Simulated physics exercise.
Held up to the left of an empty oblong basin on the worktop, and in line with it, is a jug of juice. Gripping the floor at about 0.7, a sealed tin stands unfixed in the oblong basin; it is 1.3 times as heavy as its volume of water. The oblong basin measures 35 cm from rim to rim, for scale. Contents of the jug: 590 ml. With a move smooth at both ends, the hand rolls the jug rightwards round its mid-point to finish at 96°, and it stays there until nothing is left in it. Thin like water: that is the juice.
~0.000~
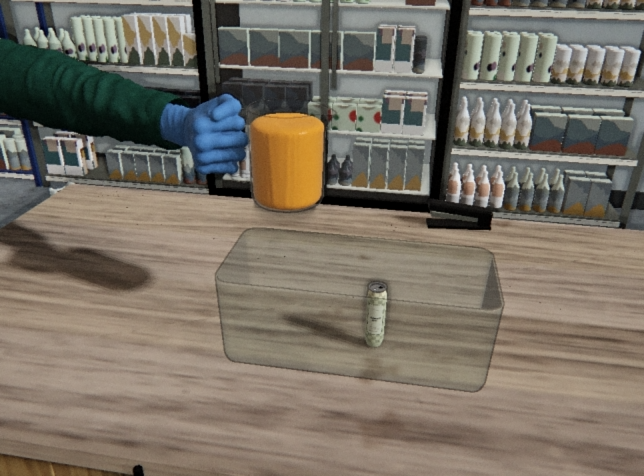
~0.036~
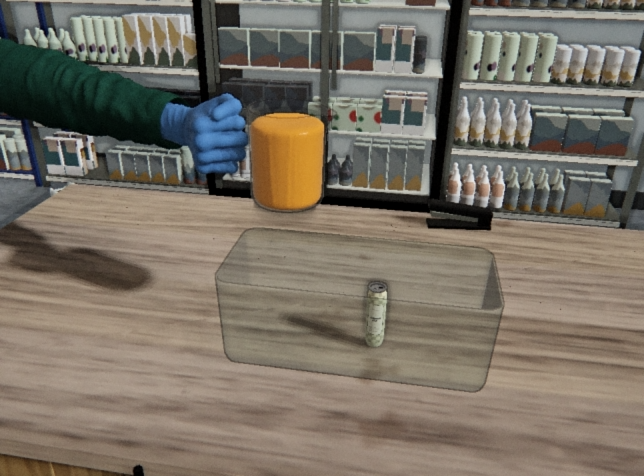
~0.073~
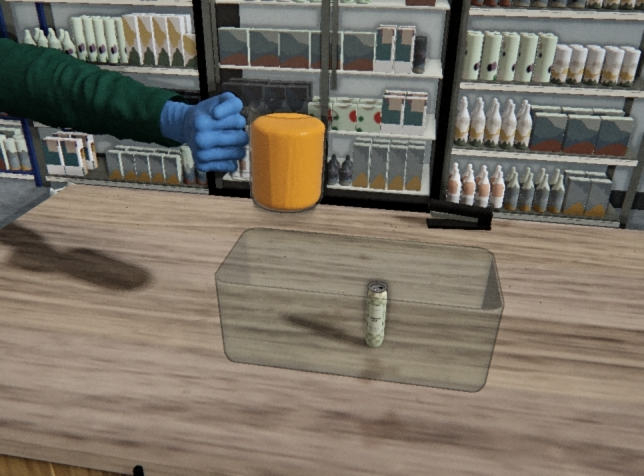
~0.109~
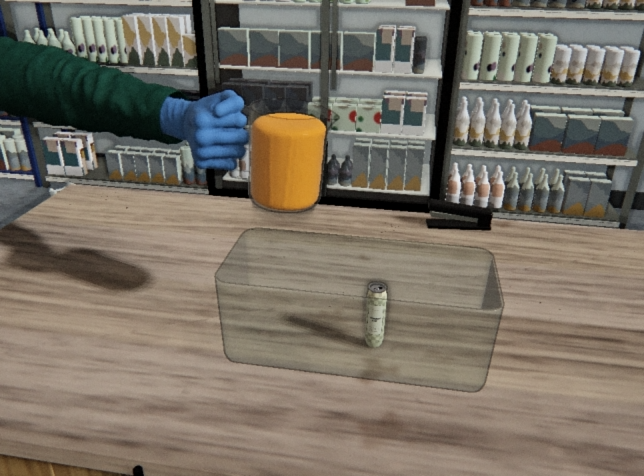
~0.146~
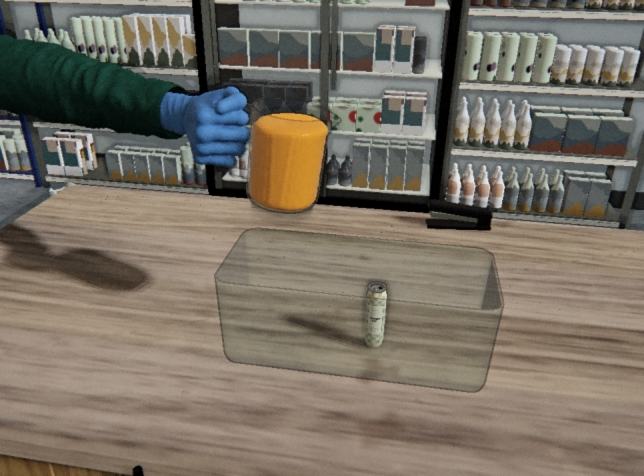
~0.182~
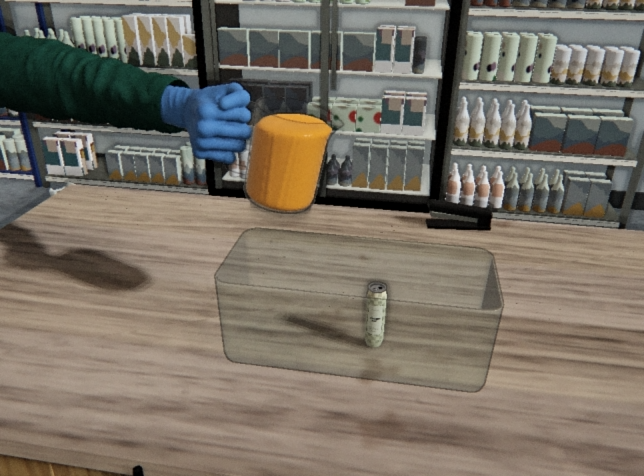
To begin with, a blue-gloved hand in a green sleeve holds an orange jug upright above a wooden worktop, where a small patterned tin stands within the outline of a clear oblong basin. The hand then slowly rolls the jug slightly to the right, while everything else stays still.
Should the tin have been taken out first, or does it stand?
I'd say it will ride it out.
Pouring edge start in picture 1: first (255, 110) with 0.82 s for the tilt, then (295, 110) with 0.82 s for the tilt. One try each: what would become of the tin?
Try 1: Still standing; try 2: Tipped over.
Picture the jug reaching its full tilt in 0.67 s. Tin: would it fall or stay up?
Well, the tin simply holds firm.
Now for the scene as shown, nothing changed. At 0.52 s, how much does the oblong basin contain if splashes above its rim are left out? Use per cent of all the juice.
Near 2 in a hundred.
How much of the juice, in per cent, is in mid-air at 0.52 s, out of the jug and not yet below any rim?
I'd say close to 14 per cent.
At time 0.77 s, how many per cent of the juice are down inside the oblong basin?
About 38 %.
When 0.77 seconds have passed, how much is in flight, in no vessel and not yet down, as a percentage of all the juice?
Roughly 22 %.
Then, 0.52 s in, the tilt is 68° and 84 per cent is still to pour; the tin stands where it began.
Then, 0.77 s in, the tilt is 95° and 38 per cent is still to pour; the tin stands where it began.
Then, 1.03 s in, the tilt is 96° and 11 per cent is still to pour; the tin stands where it began.
Then, 1.32 s in, the tilt is 96° and 3 per cent is still to pour; the tin stands where it began.
Finally, the tin stands where it began.
